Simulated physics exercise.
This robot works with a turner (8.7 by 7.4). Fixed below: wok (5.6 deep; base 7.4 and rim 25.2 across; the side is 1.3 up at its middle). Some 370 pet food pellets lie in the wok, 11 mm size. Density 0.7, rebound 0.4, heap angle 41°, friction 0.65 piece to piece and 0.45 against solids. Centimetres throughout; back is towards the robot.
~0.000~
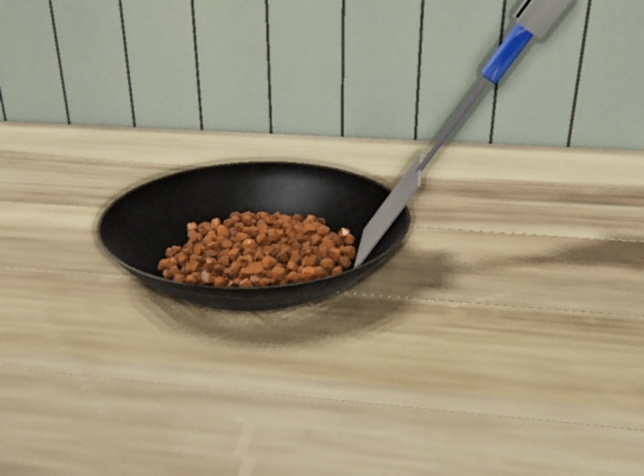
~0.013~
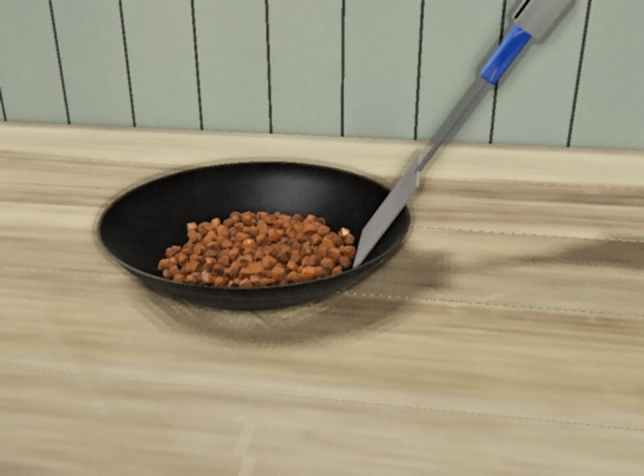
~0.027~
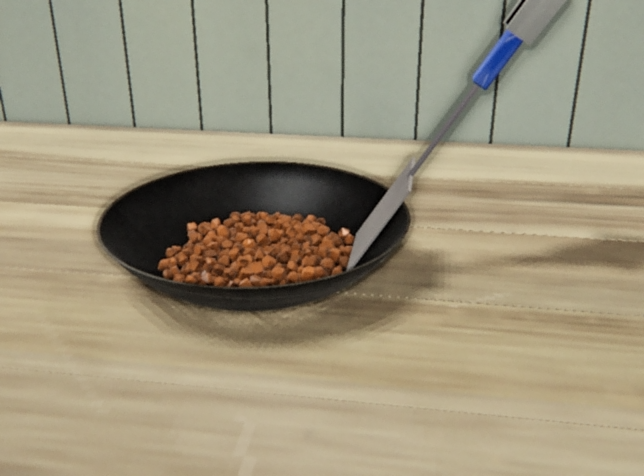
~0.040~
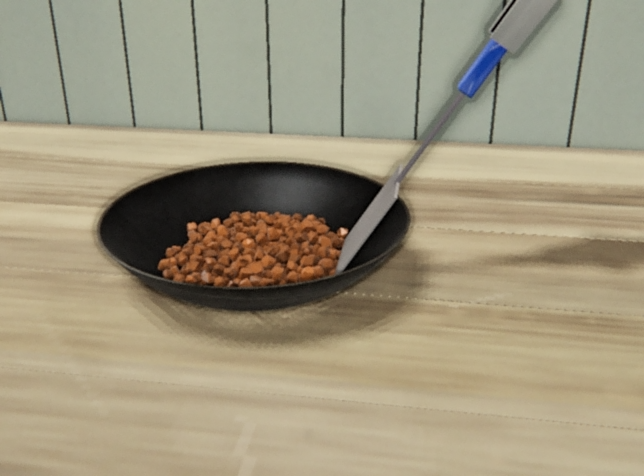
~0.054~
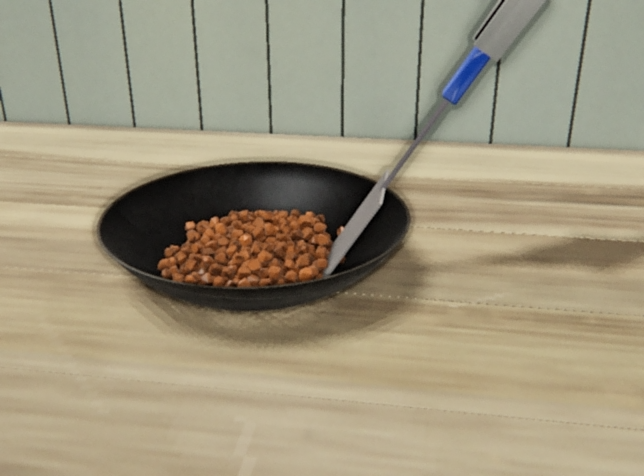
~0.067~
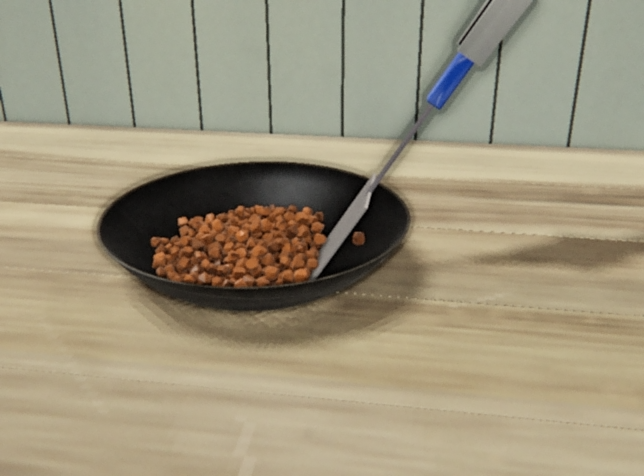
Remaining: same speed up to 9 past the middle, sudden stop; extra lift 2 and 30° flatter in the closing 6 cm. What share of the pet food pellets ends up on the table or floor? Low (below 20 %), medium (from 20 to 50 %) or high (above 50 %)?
Share on the table or floor: Medium (from 20 to 50 %).
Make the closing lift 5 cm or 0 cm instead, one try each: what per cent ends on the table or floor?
About 35 and 35 per cent.
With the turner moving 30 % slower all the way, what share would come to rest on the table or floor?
In that case some 40 per cent.
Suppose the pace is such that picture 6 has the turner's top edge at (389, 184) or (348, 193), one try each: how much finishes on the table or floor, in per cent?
Some 25 and 55 per cent.
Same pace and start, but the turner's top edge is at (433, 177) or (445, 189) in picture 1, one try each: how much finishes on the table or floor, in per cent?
About 40 and 40 per cent.
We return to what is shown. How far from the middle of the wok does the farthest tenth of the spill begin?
Roughly 30 cm.
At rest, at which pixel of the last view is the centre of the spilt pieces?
Near (41, 248).
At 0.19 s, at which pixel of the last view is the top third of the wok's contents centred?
Near (154, 211).
After 0.13 s, sloping 58°, highest piece 10 above the table; 366 in the wok, 2 on the blade or in flight.
After 0.19 s, sloping 49°, highest piece 18 above the table; 360 in the wok, 8 on the blade or in flight.
After 0.42 s, sloping 28°, highest piece 16 above the table; 216 in the wok, 127 on the table or floor, 25 on the blade or in flight.
After 1.47 s, sloping 28°, highest piece 5 above the table; 216 in the wok, 152 on the table or floor.
At rest, 216 in the wok, 152 on the table or floor. That is 41 % on the table or floor.
